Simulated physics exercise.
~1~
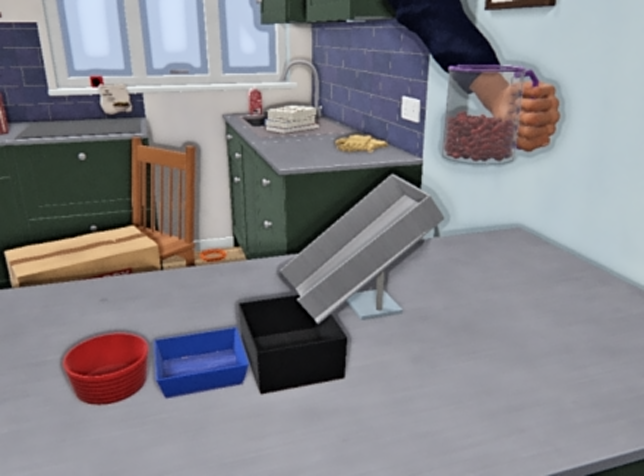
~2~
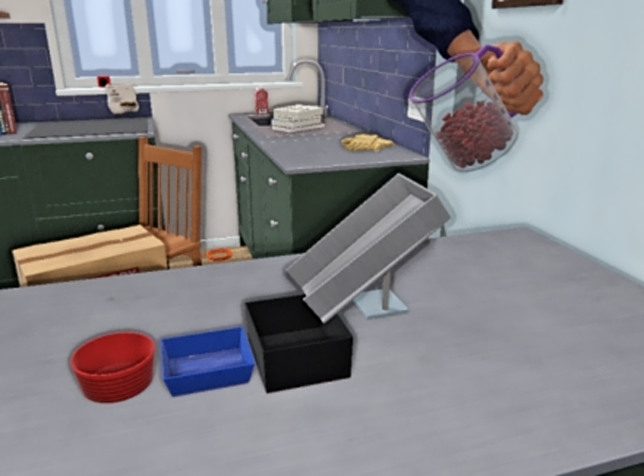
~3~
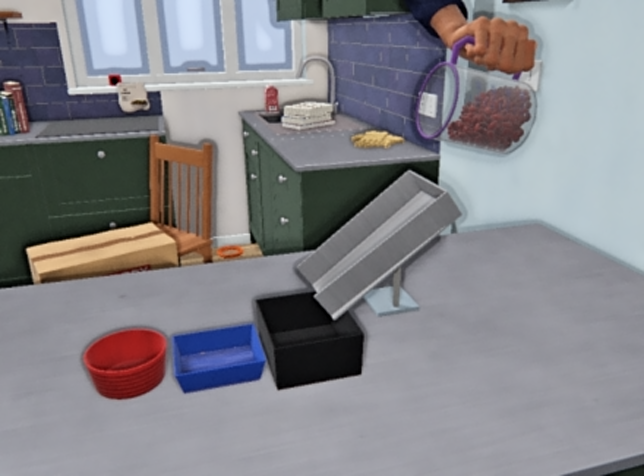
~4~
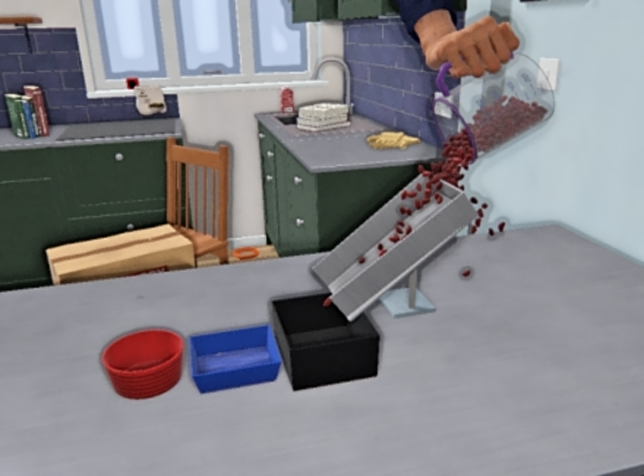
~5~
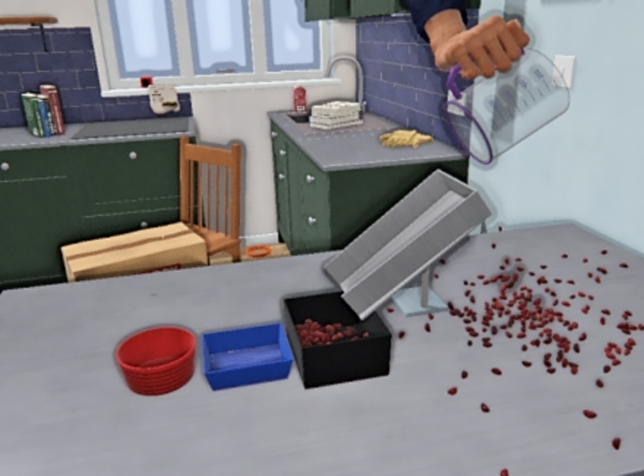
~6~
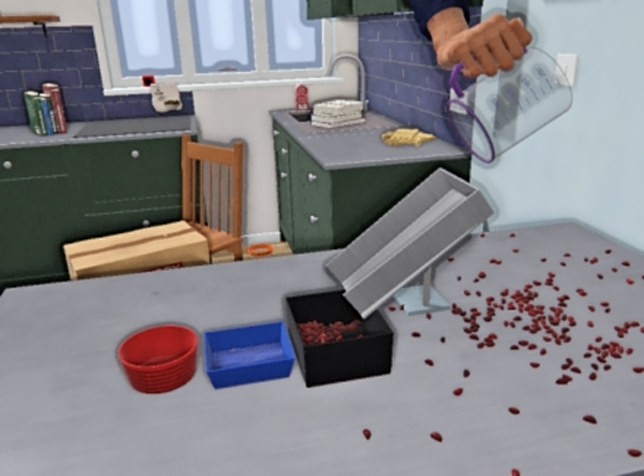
At first, a hand holds a clear jug of dark red beans above a gray table, where a sloped gray chute leads down to a black tin beside a blue tin and a red dish. The hand tips the jug steadily until it lies on its side over the chute's upper end. Beans then pour out, some sliding down the chute while others spill past its right side. The jug empties and stays tipped. In the end, a pile of beans rests in the black tin, many more lie scattered across the table, and the blue tin and red dish remain empty.
